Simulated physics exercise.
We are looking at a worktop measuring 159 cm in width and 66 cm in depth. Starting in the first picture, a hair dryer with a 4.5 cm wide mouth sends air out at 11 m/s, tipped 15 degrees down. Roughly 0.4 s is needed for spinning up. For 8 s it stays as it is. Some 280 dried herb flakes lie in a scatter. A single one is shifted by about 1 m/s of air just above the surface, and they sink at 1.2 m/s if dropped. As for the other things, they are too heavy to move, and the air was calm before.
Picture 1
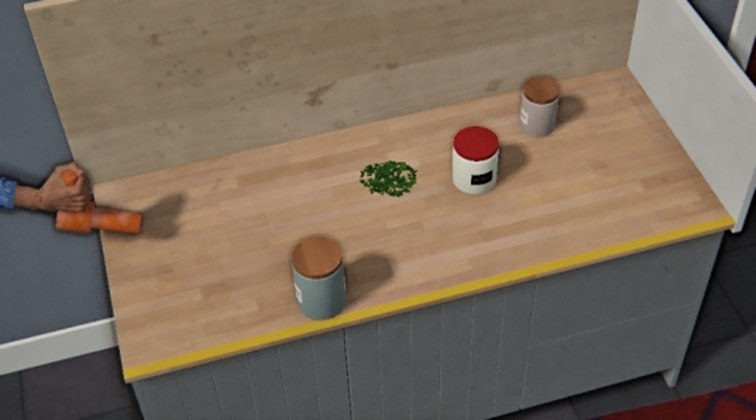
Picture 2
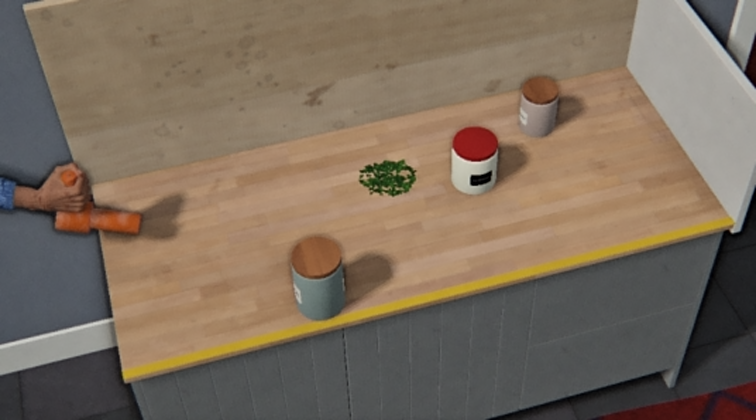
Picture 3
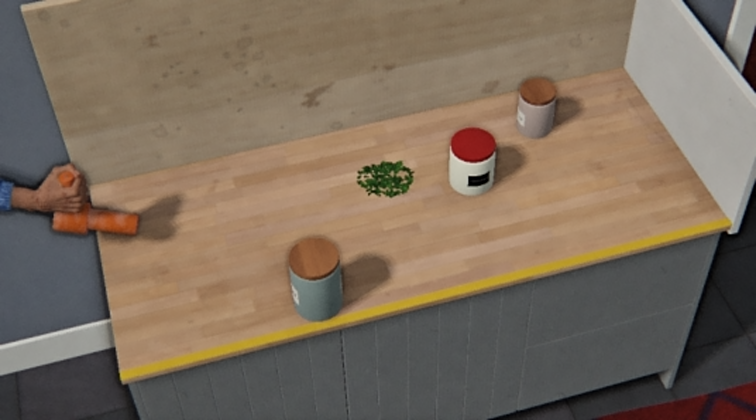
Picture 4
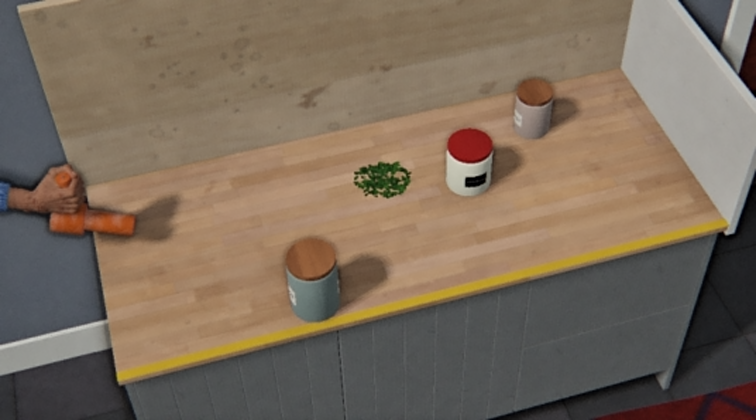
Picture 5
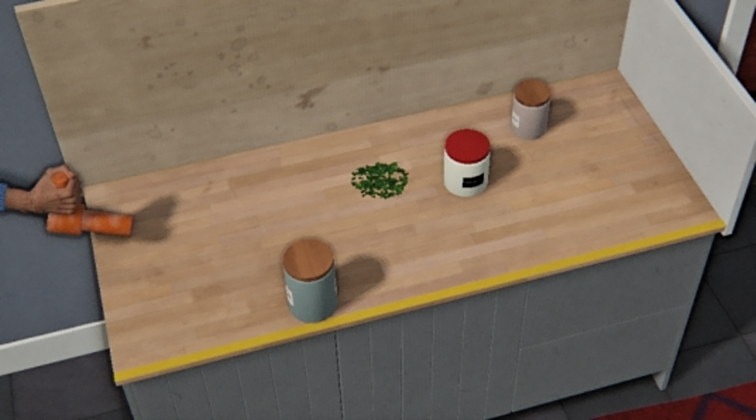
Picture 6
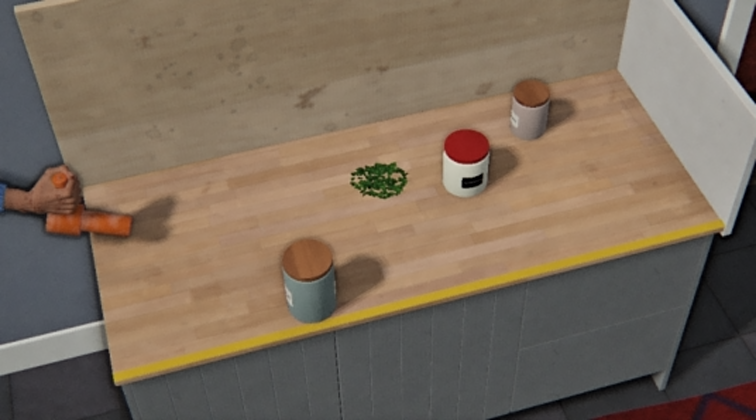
Hand holding an orange hair dryer at the left of a wooden worktop, with green herb flakes and three jars staying still.
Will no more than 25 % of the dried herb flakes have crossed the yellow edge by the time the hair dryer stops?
Yes - 25 % or fewer cross it.
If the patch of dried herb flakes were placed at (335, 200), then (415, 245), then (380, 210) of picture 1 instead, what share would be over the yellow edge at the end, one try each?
Going through the three spots in order, you'd get 1 percent, 100 percent and 10 percent.
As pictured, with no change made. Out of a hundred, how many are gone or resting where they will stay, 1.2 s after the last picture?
Close to 15 % of them.
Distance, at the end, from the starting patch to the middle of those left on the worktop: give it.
That works out close to 50 centimetres.
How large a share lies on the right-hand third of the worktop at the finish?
I'd put it at about 100 percent.
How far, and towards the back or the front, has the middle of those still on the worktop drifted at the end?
To the far end, near enough 10 cm.
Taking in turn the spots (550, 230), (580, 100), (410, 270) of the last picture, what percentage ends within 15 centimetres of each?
Taking the spots one by one, around 0 %, 40 % and 0 %.
Then, 1.2 s after the last picture, 84 % are on the move or not yet settled, 0 % are over the yellow edge; the middle of those still in play is near (514, 131).
Then, 2.2 s after the last picture, 80 % are on the move or not yet settled, 0 % are over the yellow edge; the middle of those still in play is near (513, 128).
Then, 4.0 s after the last picture, 64 % are on the move or not yet settled, 0 % are over the yellow edge; the middle of those still in play is near (523, 113).
Then, 7.6 s after the last picture, at the end, 1 % are over the yellow edge; the middle of those still in play is near (529, 112).
